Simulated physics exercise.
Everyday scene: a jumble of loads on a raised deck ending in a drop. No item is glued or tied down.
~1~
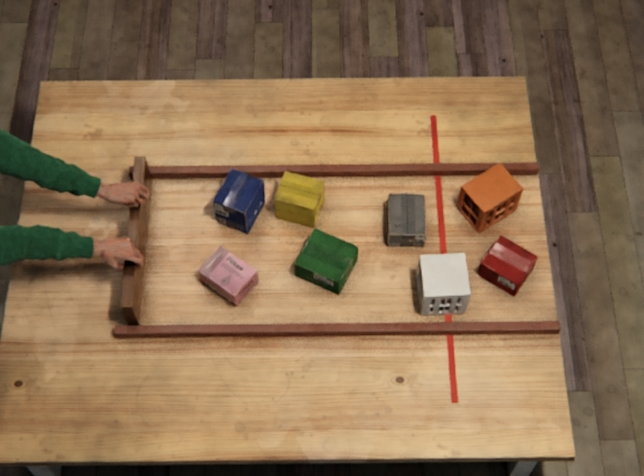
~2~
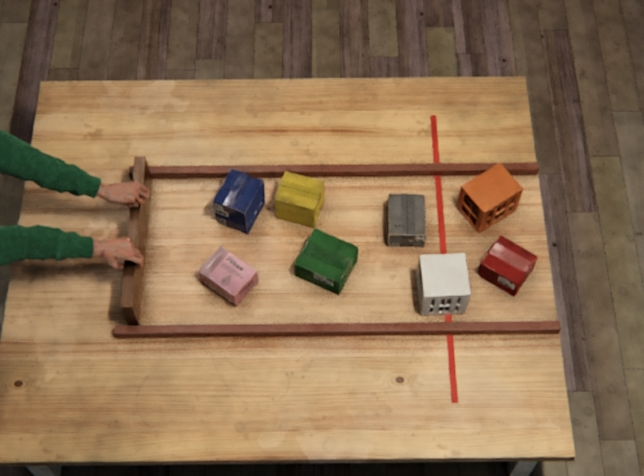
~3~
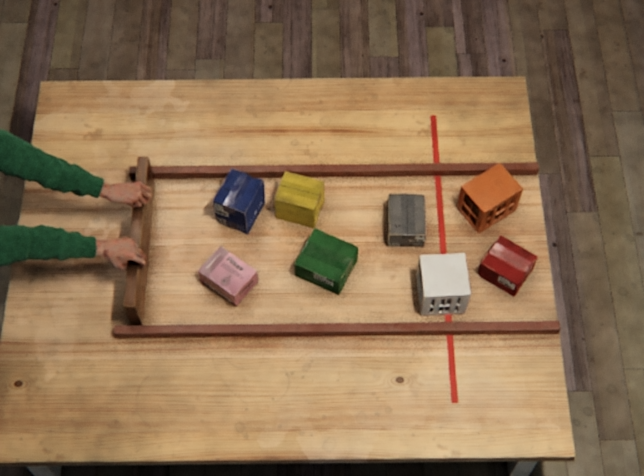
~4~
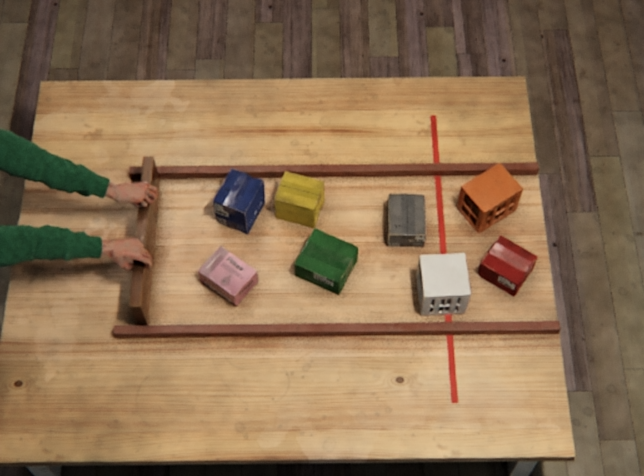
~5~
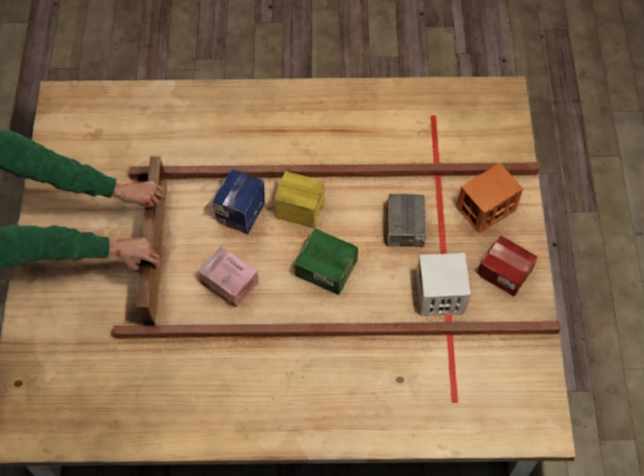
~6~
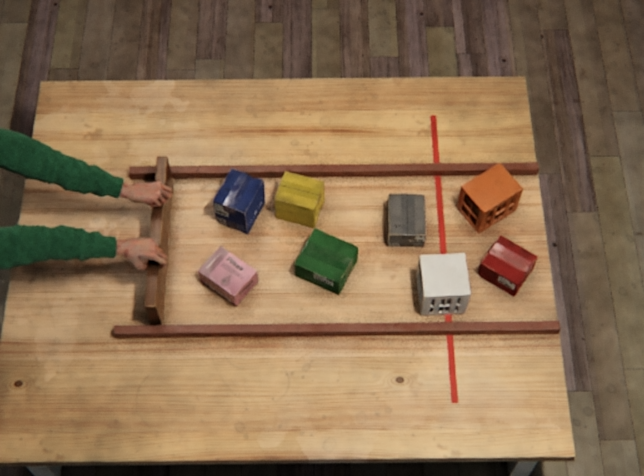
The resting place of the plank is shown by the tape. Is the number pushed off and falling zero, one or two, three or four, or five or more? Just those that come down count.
The drop count fails to reach three, yet is not nil.
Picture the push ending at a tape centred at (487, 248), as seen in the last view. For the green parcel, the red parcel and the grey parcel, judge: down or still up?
Outcome: Green parcel is not lost; red parcel ends up off; grey parcel ends up off.
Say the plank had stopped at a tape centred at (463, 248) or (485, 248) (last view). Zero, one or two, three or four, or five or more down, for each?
First place: 1 or 2; second place: 3 or 4.
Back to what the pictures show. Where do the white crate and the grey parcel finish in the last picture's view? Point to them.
Result: One at about (507, 287), the other at about (537, 210).
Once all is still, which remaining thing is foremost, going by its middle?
Answer: The grey parcel.
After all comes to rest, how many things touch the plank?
The figure is 3.
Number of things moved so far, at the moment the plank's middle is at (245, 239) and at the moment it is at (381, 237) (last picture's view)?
The counts are 3 and 7.
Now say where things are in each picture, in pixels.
In the first frame, red parcel (507, 266); orange crate (489, 198); white crate (443, 285); plank (137, 240); tape (443, 248).
In the second frame, orange crate (489, 198); green parcel (327, 261).
In the third frame, white crate (443, 285); yellow box (300, 200).
In the fourth frame, red parcel (507, 266); blue parcel (240, 201).
In the fifth frame, orange crate (489, 198); grey parcel (406, 220).
In the sixth frame, red parcel (507, 266); orange crate (489, 198); white crate (443, 285); plank (160, 240); tape (443, 248).
A little later, none off yet; red parcel at rest near (507, 266); orange crate at rest near (489, 198); white crate at rest near (443, 285).
When it is over, the number that fall off is one or two; down, orange crate.
